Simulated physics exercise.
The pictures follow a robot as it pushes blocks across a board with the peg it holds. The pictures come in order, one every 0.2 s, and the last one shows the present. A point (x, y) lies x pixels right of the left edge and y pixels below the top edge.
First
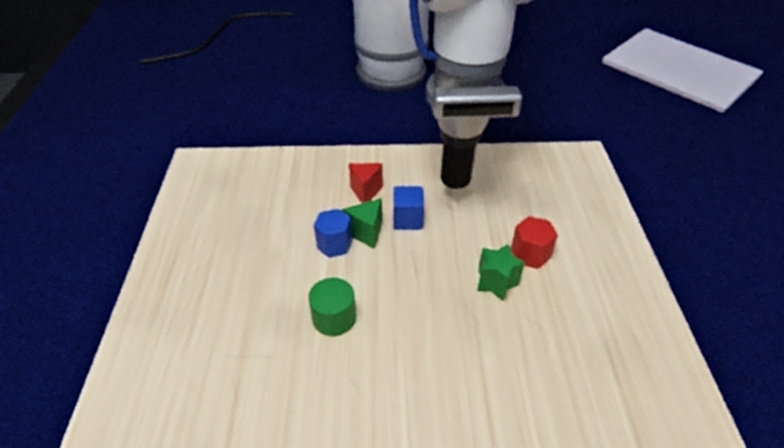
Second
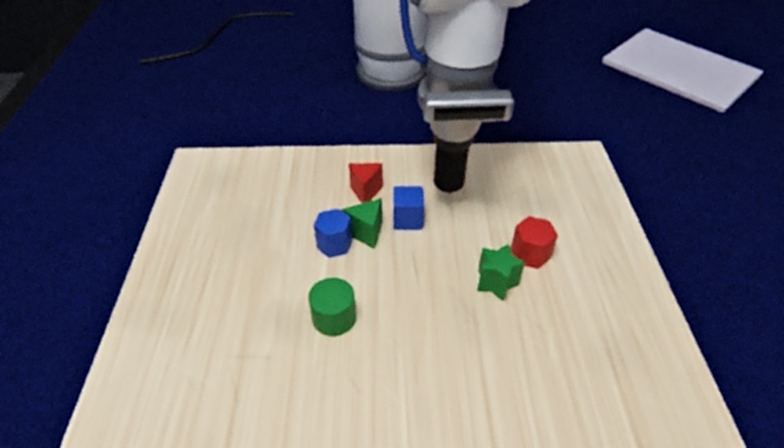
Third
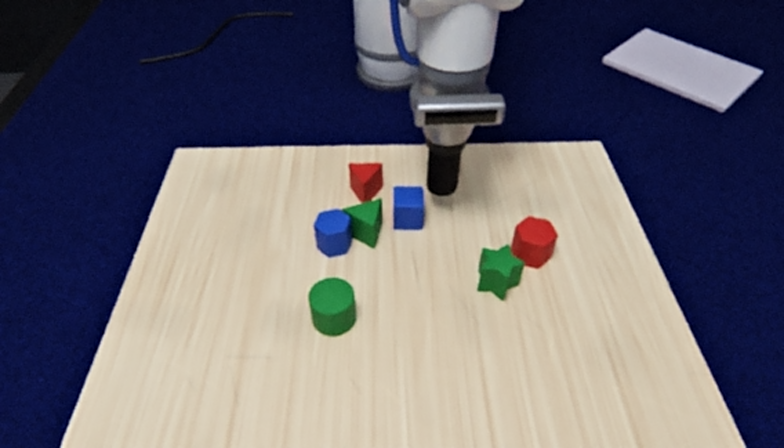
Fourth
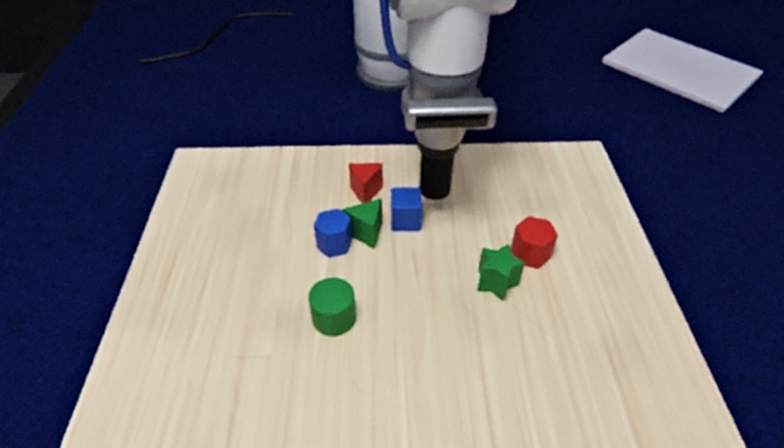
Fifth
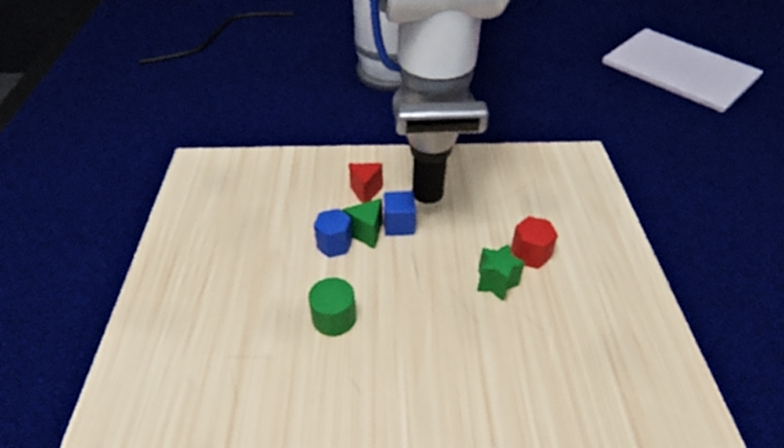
A robot arm with a black peg moved slowly left across the top of a wooden board, then nudged the blue cube slightly left toward the green triangular block, while the other blocks stayed still.
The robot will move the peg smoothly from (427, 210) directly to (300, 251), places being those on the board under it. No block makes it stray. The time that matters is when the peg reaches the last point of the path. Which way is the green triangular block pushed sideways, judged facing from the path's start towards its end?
The green triangular block goes right.
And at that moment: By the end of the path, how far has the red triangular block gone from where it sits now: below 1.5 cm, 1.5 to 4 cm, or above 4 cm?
It ends within 1.5 cm of its spot.
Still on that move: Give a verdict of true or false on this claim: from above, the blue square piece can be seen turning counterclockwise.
This is true.
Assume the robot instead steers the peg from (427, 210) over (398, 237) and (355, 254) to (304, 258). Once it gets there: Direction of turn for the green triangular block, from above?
It turns clockwise.
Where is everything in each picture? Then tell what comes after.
In the first picture, peg's lower end (455, 180); blue hexagon (332, 221); red triangular block (365, 170); green triangular block (366, 210); blue square piece (409, 195).
In the second picture, peg (449, 184); blocks still.
In the third picture, peg (442, 187); blocks still.
In the fourth picture, peg (435, 191); blue square piece (406, 197).
In the fifth picture, peg (428, 194); blue hexagon (332, 221); red triangular block (365, 170); green triangular block (366, 210); blue square piece (399, 201).
What follows on the original path. One third of the way, peg (386, 207); blue hexagon (301, 234), turned 40° anticlockwise; green triangular block (324, 215); blue square piece (354, 214).
Two thirds of the way, peg (342, 221); blue hexagon (273, 246), turned 105° anticlockwise; green triangular block (279, 219); blue square piece (307, 228).
At the end, peg (297, 235); blue hexagon (235, 268), turned 85° anticlockwise; red triangular block still; green triangular block (248, 227), turned 25° clockwise; blue square piece (268, 247), turned 30° anticlockwise.
